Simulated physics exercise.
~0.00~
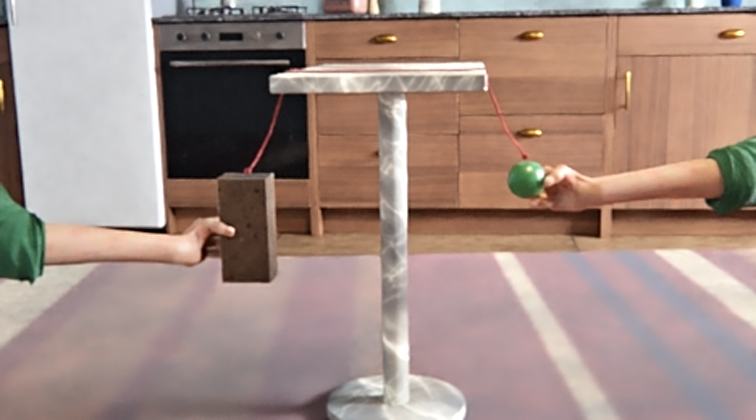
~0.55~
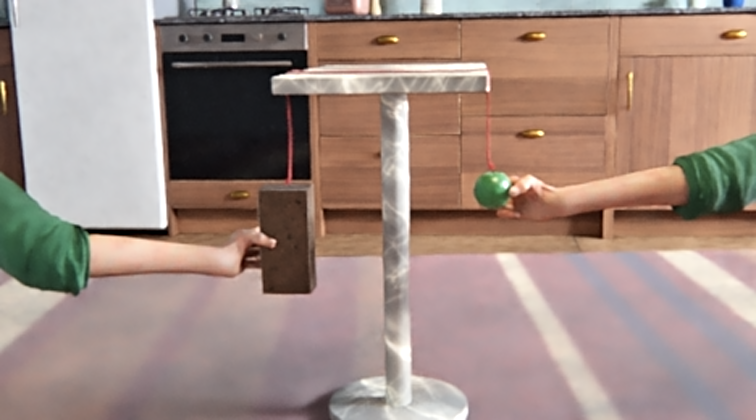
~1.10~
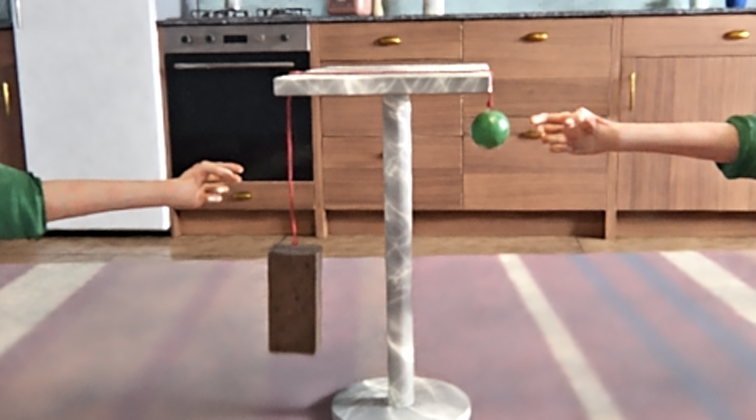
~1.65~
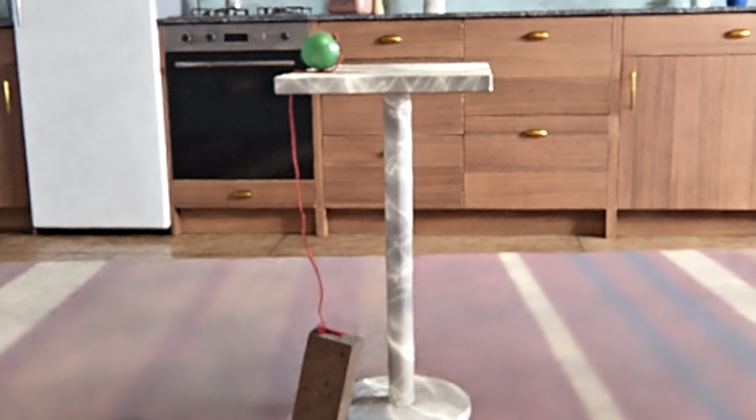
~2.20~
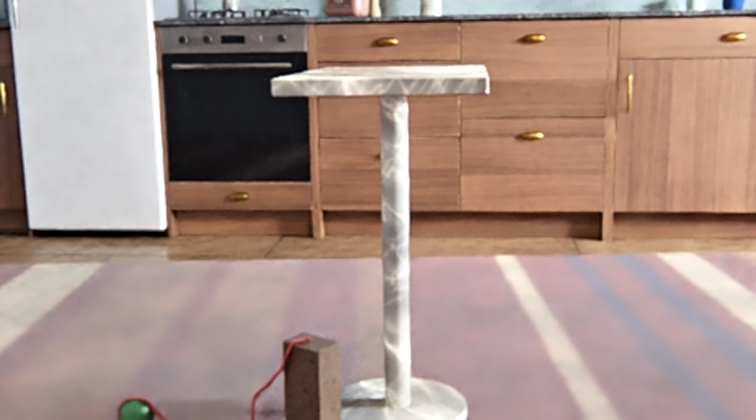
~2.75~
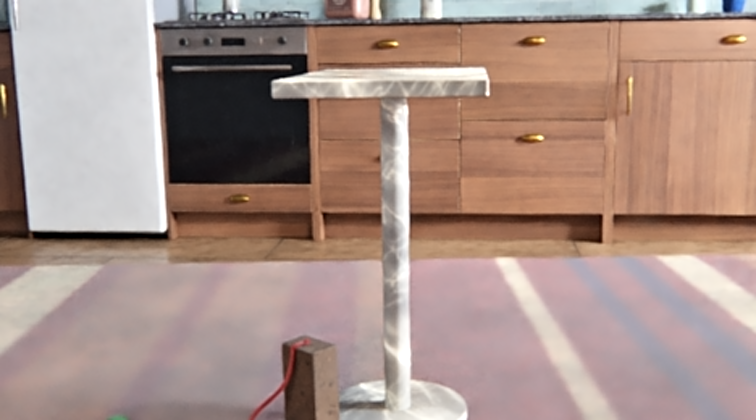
Brown block dropping as two hands let go, pulling a green apple over a marble-patterned stand until both rest on the floor.
